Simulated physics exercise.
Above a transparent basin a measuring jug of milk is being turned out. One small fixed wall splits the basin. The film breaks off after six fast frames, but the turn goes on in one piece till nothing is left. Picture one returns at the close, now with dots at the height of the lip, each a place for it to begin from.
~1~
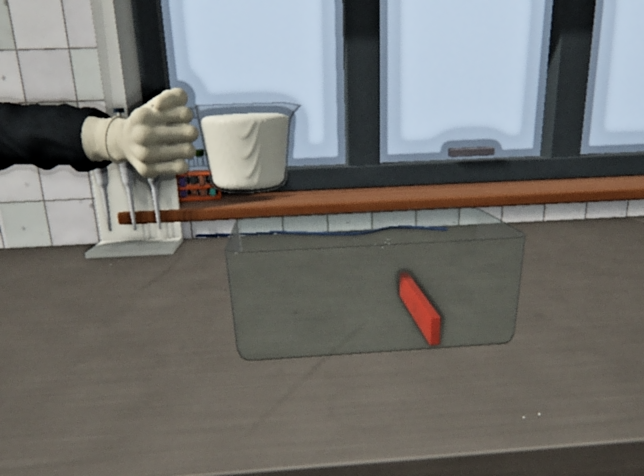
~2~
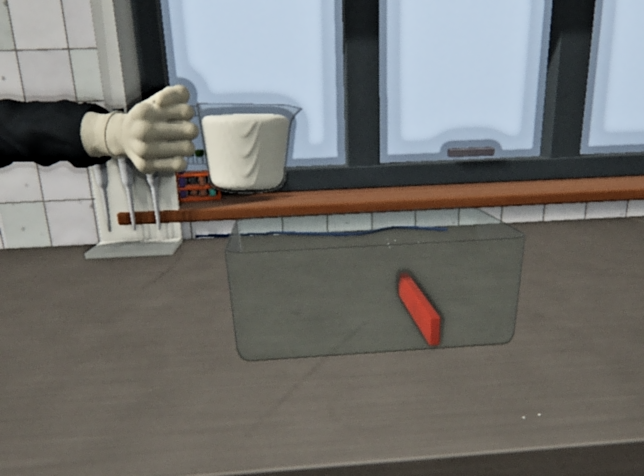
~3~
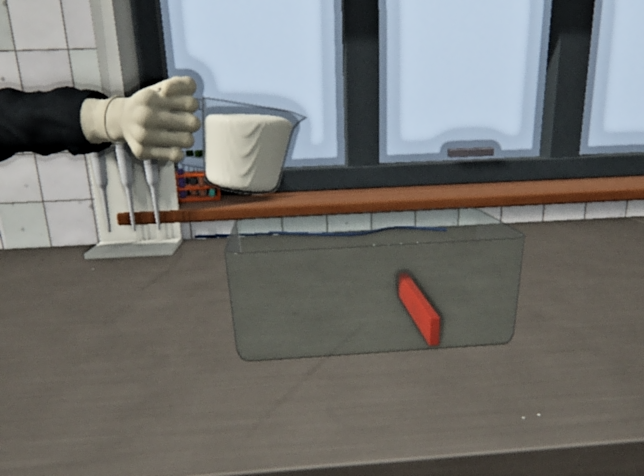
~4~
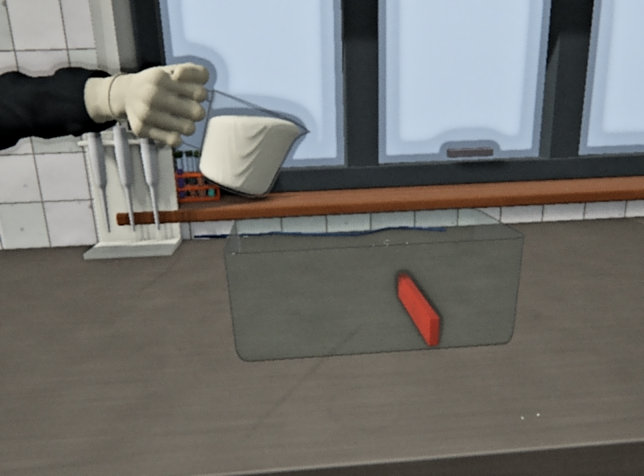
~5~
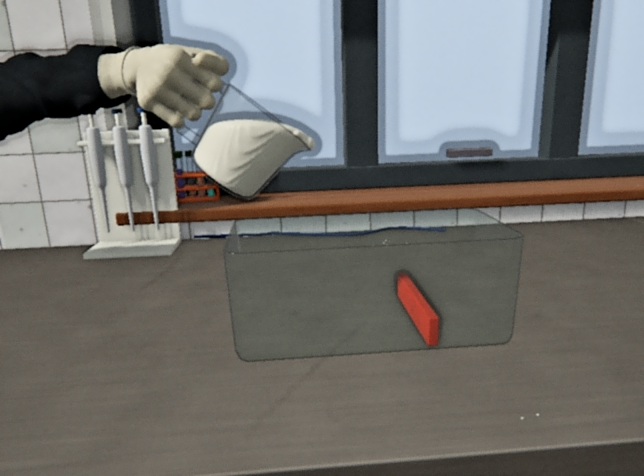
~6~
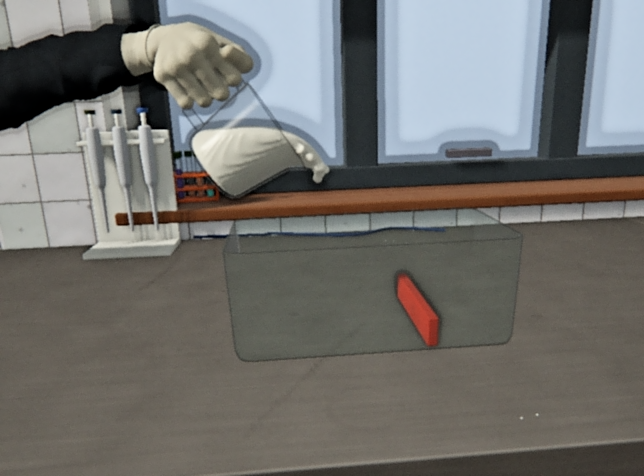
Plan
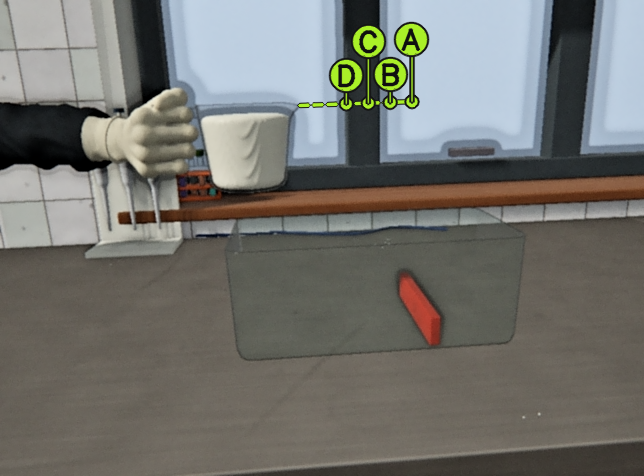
A transparent jug of milk, with a gloved hand at its left, stays almost upright above a clear basin on a grey counter. The hand then rises and shifts rightward as the jug tilts further and further to the right. Milk slides to the lip and begins passing over it, while a red object remains still.
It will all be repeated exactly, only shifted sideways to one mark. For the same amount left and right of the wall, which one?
B beats the others.
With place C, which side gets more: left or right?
More ends on the left.
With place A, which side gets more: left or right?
More ends on the right.
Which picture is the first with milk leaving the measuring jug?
Picture 5.
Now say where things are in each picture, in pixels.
The first picture shows upright, lip at (299, 105); basin from (237, 357) to (512, 339); top of the wall at (418, 292); nothing has left yet.
The second picture shows tipped about 3°, lip at (301, 108); nothing has left yet.
The third picture shows tipped about 11°, lip at (305, 117); nothing has left yet.
The fourth picture shows tipped about 23°, lip at (309, 131); nothing has left yet.
The fifth picture shows tipped about 39°, lip at (310, 149); milk is over the lip, down to (310, 149).
The sixth picture shows tipped about 57°, lip at (306, 168); milk is over the lip, down to (319, 179).
In lime, A at (411, 101); B at (390, 102); C at (368, 103); D at (346, 103).
If A is chosen, about 27 % ends left of the wall and 69 % right of it; 4 % is lost outside.
If B is chosen, about 55 % ends left of the wall and 44 % right of it.
If C is chosen, about 75 % ends left of the wall and 23 % right of it.
If D is chosen, about 86 % ends left of the wall and 11 % right of it; 3 % is lost outside.
